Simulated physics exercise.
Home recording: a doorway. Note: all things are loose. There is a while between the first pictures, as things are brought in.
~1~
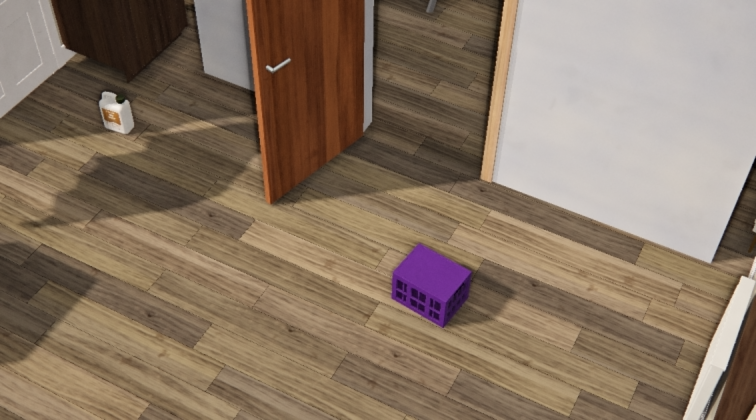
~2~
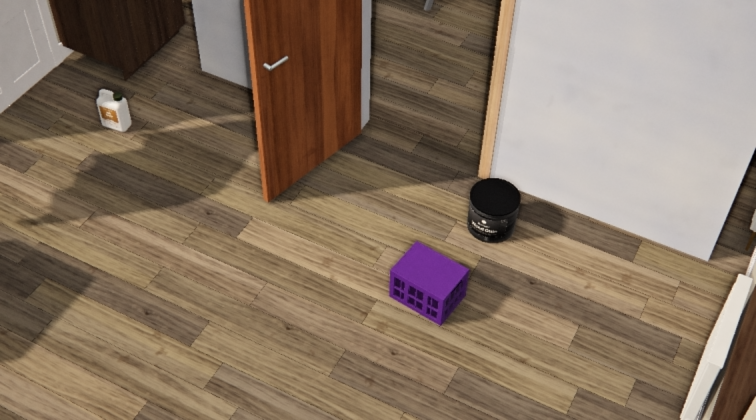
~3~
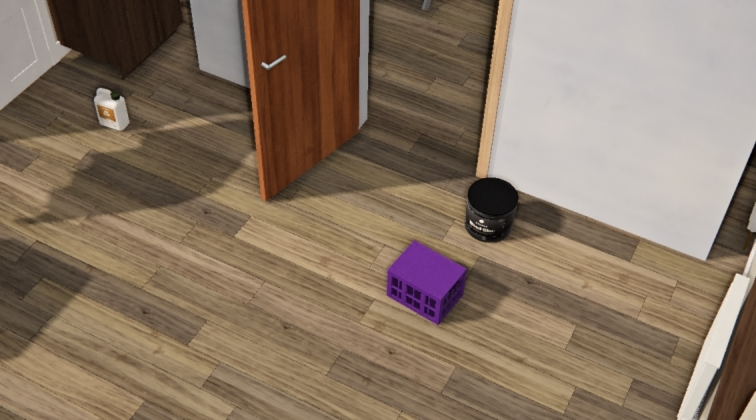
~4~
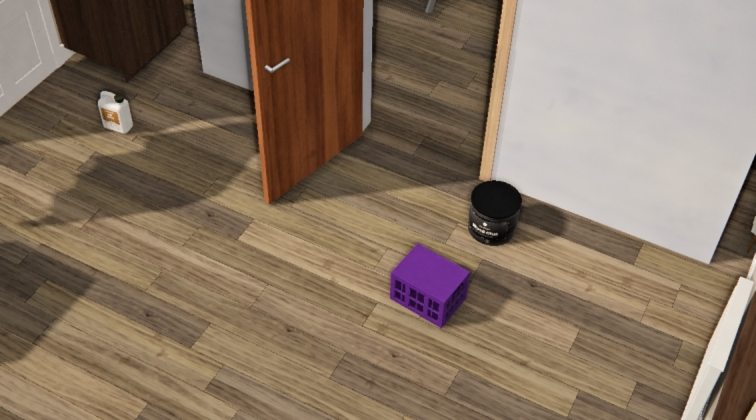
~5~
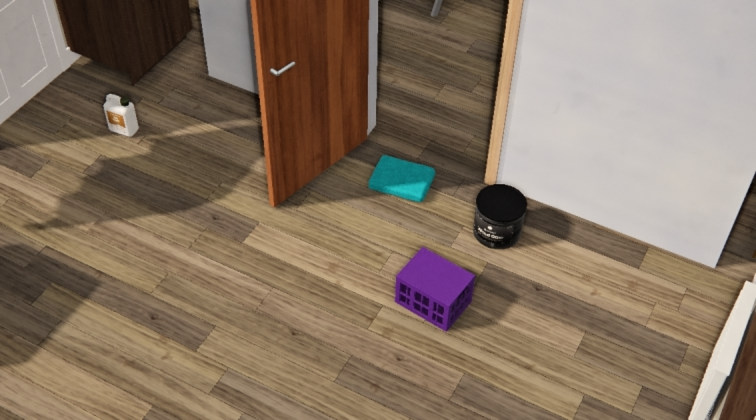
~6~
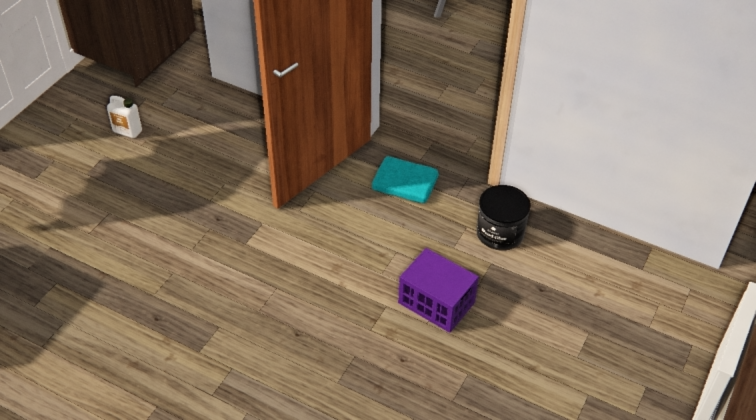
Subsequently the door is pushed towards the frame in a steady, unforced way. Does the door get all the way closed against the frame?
Yes, likely result: Gap gone.
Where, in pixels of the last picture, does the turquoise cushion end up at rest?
Roughly (472, 149).
Then, 1.50 s later than the last frame, door 51° open; turquoise cushion moved a little near (419, 177).
Then, 2.00 s later than the last frame, door 25° open; turquoise cushion moved about its own width near (451, 168).
When it is over, door 0° open; moved from the start, turquoise cushion; the other 2 as before. End places, in pixels of the last picture, turquoise cushion near (472, 149).
